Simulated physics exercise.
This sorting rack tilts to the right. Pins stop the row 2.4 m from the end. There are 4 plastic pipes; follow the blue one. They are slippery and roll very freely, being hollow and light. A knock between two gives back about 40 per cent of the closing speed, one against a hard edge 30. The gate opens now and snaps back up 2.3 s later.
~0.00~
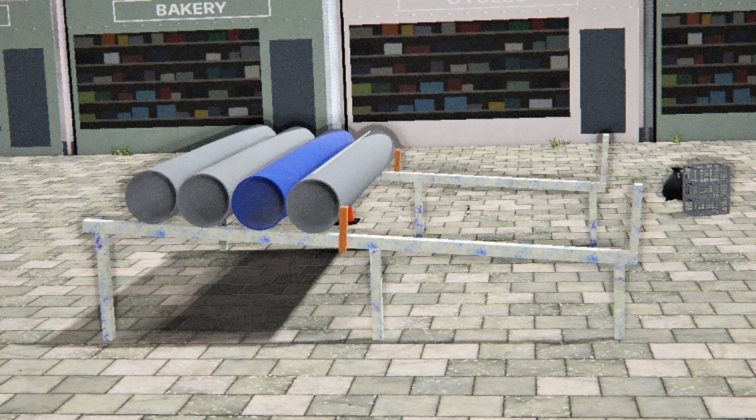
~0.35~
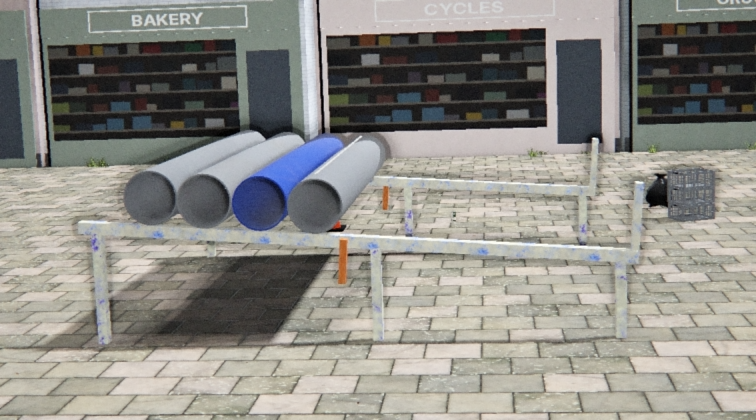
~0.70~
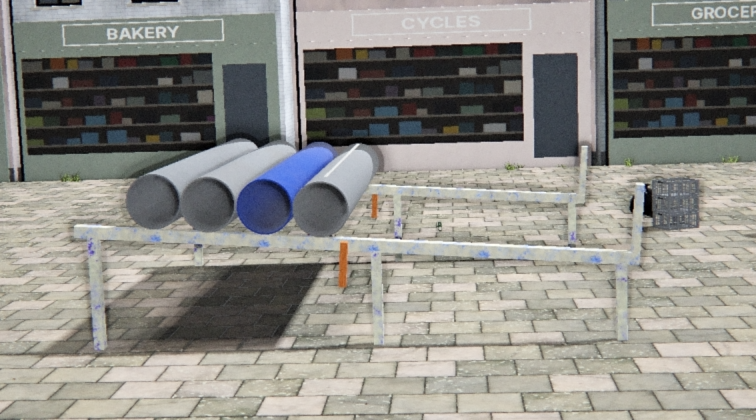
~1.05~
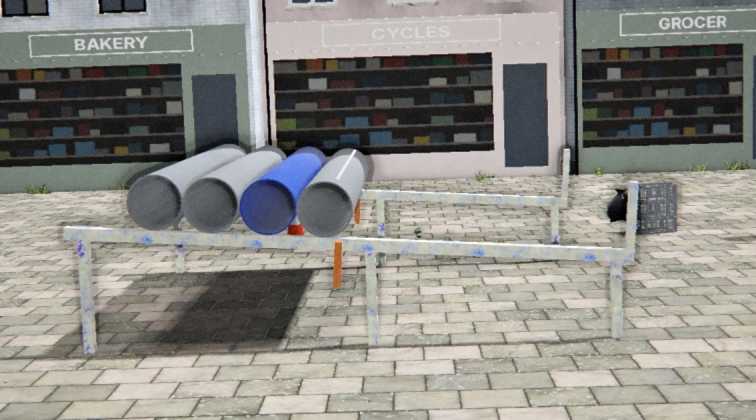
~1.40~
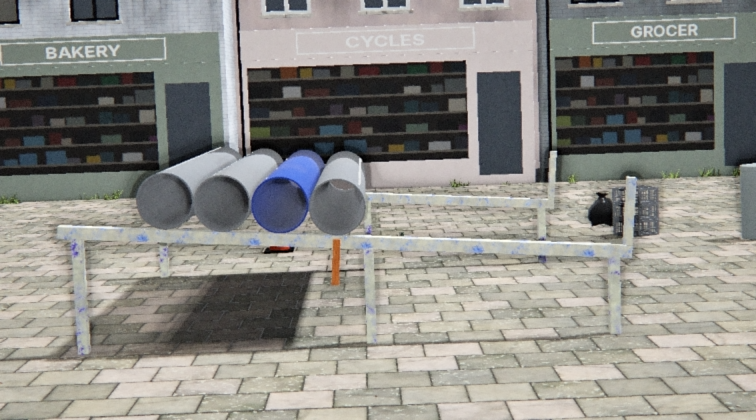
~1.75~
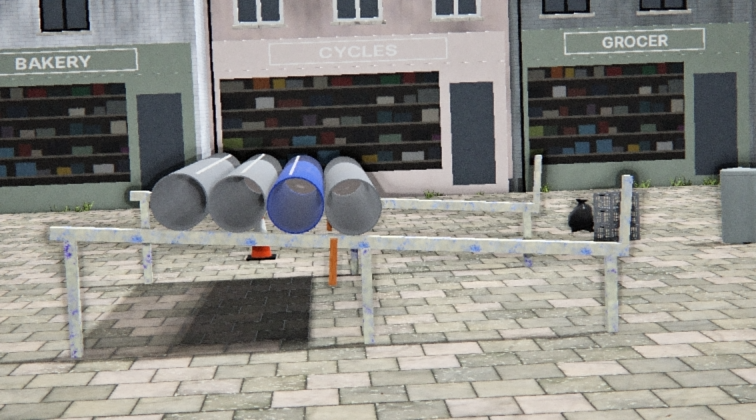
The video shows four plastic pipes, three grey and one blue, lying side by side on a sloping rack before a row of shops as orange pins drop and the pipes roll slowly right while the view shifts.
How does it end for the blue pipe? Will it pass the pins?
The blue one runs down the rack.
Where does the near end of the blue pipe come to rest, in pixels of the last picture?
Around (539, 213).
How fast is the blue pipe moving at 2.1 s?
Near 0.6 m/s.
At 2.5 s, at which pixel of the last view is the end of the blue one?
Around (353, 170).
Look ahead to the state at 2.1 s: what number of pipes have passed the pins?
At that moment 1.
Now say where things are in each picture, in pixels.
In the first picture, blue (258, 204); pins up; the rack falls 4°.
In the second picture, blue (259, 204); pins down.
In the third picture, blue (264, 207); pins down; the first has rolled 5 cm.
In the fourth picture, blue (268, 207); pins down; the first has rolled 15 cm.
In the fifth picture, blue (280, 205); pins down; the first has rolled 25 cm.
In the sixth picture, blue (295, 206); pins down; the first has rolled 40 cm.
Then, 2.1 s in, blue is on the rails, 15 cm above the pins, rolling right; 1 below the pins.
Then, 2.5 s in, blue is in the air, 15 cm below the pins, rolling right; 2 below the pins.
In the end (5.4 s), blue is on the rails, 165 cm below the pins; 2 below the pins.
